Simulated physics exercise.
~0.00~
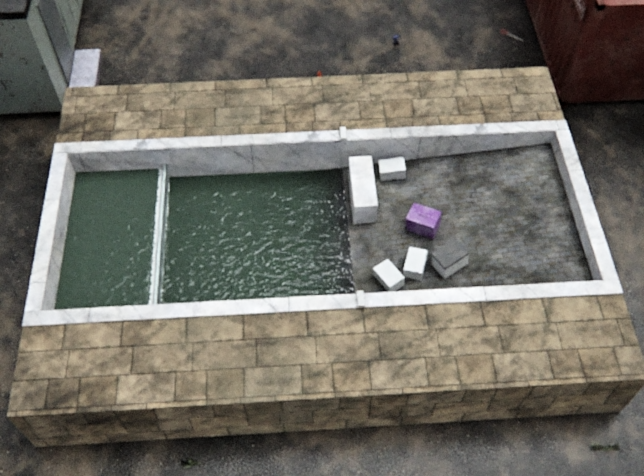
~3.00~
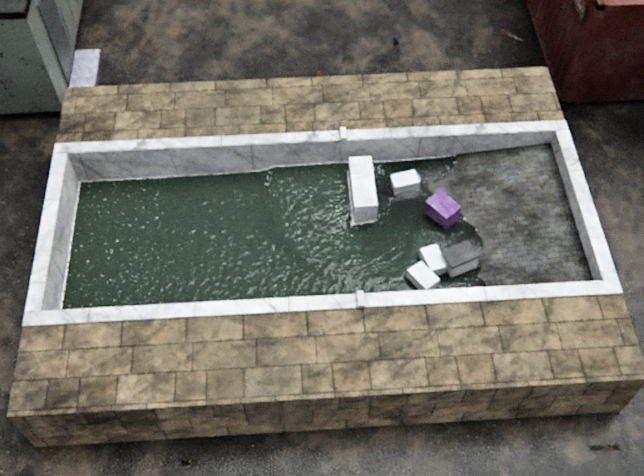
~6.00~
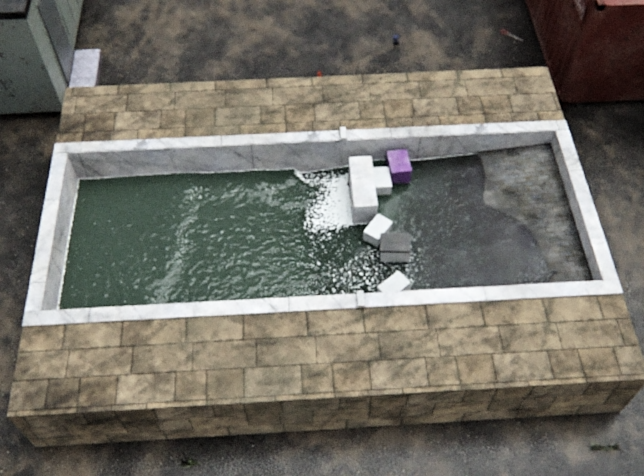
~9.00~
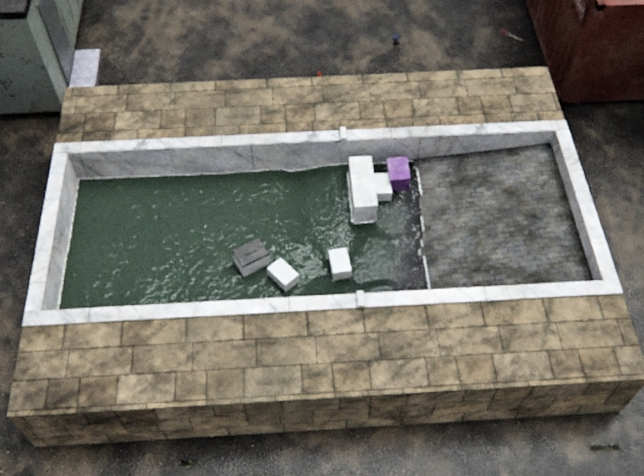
Green water surged up the sloping end of a marble-edged basin, nudging the scattered blocks right, then drained back, carrying three leftward, the grey one farthest, while the purple block ended up beside the two white ones by the far wall.
